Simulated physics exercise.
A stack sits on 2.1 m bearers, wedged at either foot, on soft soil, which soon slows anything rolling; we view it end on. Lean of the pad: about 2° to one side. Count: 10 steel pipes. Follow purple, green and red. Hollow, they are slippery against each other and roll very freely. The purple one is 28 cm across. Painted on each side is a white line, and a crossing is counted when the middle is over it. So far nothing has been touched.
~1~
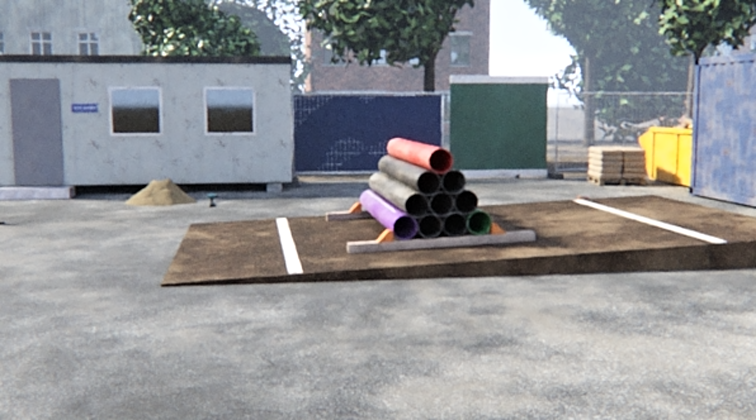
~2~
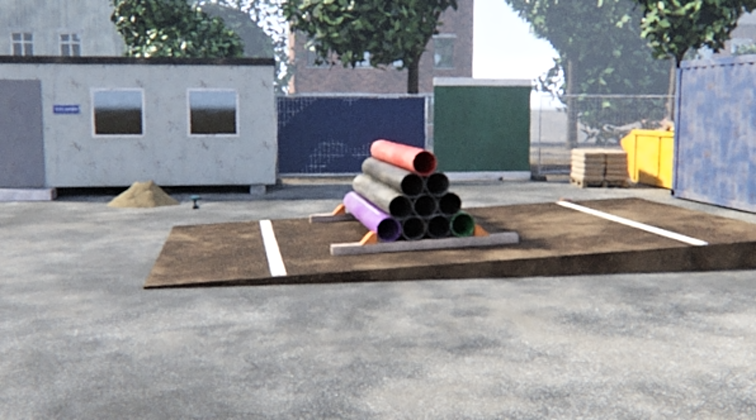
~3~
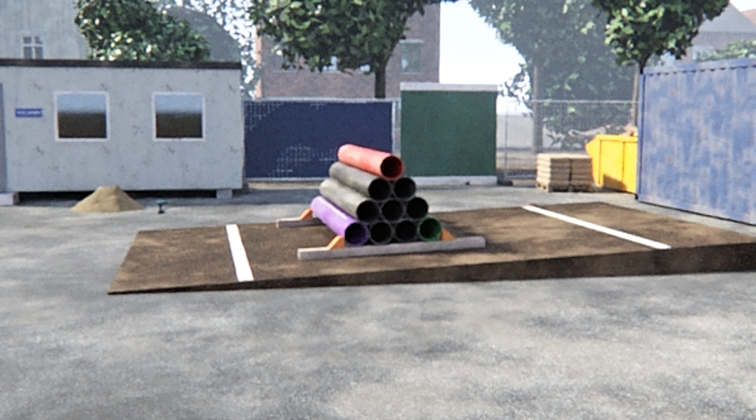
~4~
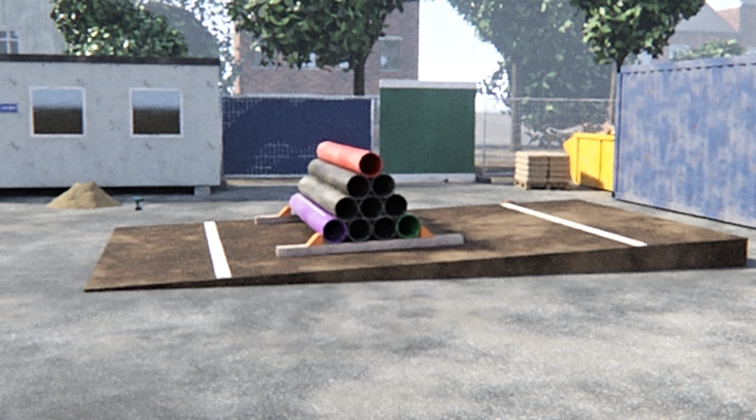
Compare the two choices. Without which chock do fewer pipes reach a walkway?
Pull the chock on the right; it costs 0, the other costs 6.
Chock on the left freed, after 3.1 s, purple is past the left line; green is on the bearers, 75 cm from the bearers' right end, rolling left; red is past the left line; 3 past a line.
Chock on the left freed, at the end, purple is past the left line; green is on the bearers, 20 cm from the bearers' left end; red is past the left line; 6 past a line.
Chock on the right freed, after 2.6 s, purple is on the bearers, 65 cm from the bearers' left end; green is off the bearers, 130 cm short of the right line; red is on the bearers, 25 cm from the bearers' right end, rolling right; 0 past a line.
Chock on the right freed, at the end, purple is on the bearers, 65 cm from the bearers' left end; green is off the bearers, 125 cm short of the right line; red is on the bearers, 10 cm from the bearers' right end; 0 past a line.
